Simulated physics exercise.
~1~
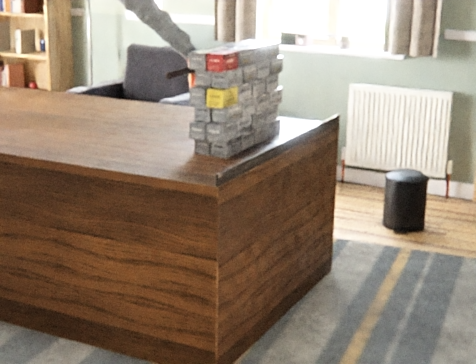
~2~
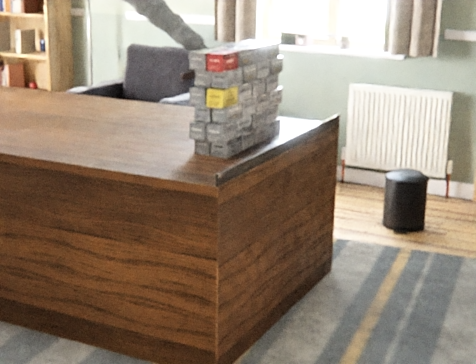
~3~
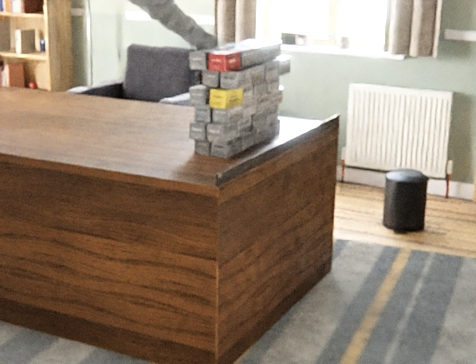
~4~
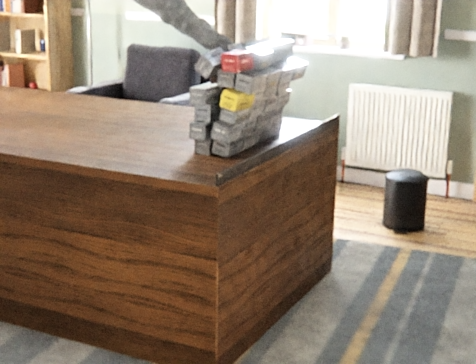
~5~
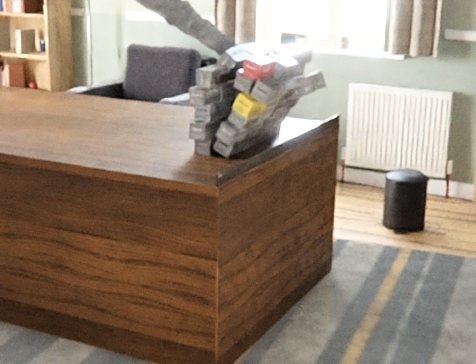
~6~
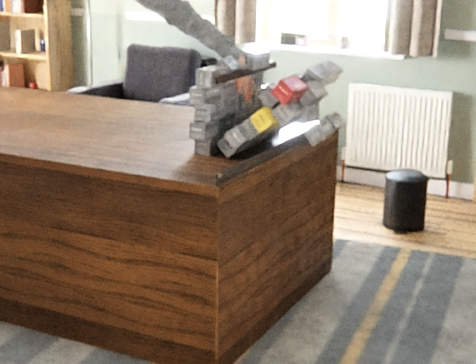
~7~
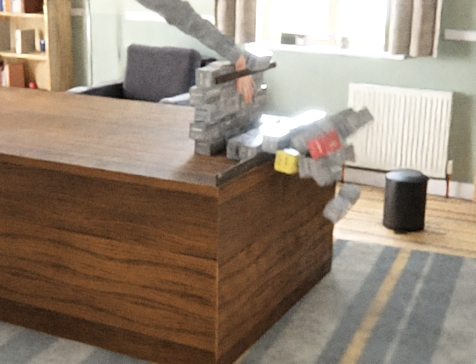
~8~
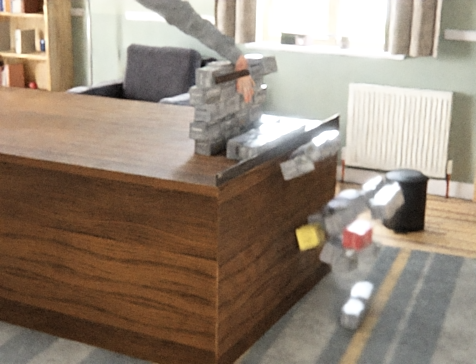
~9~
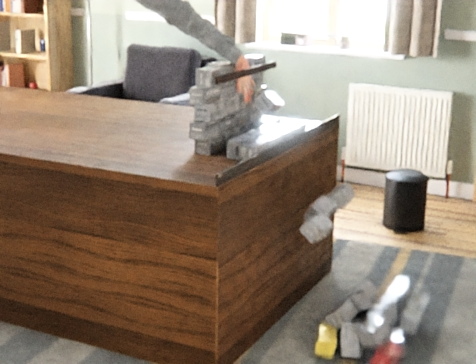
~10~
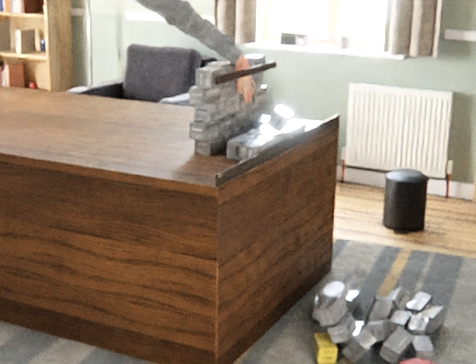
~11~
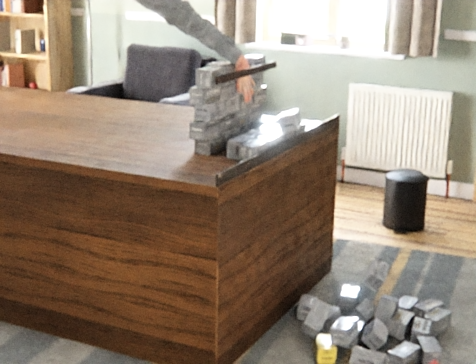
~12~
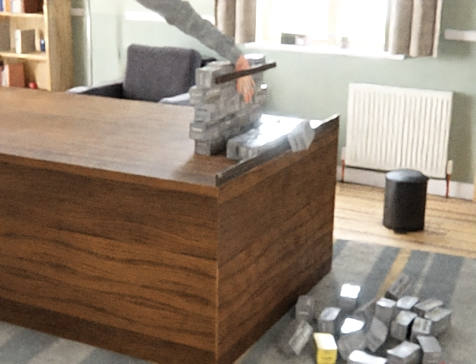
The clip shows a hand pushing a dark batten into a stack of grey packets, one red and one yellow, at the end of a wooden sideboard; the upper part tips right and tumbles over the edge, leaving a pile on the floor and the rest of the stack standing.
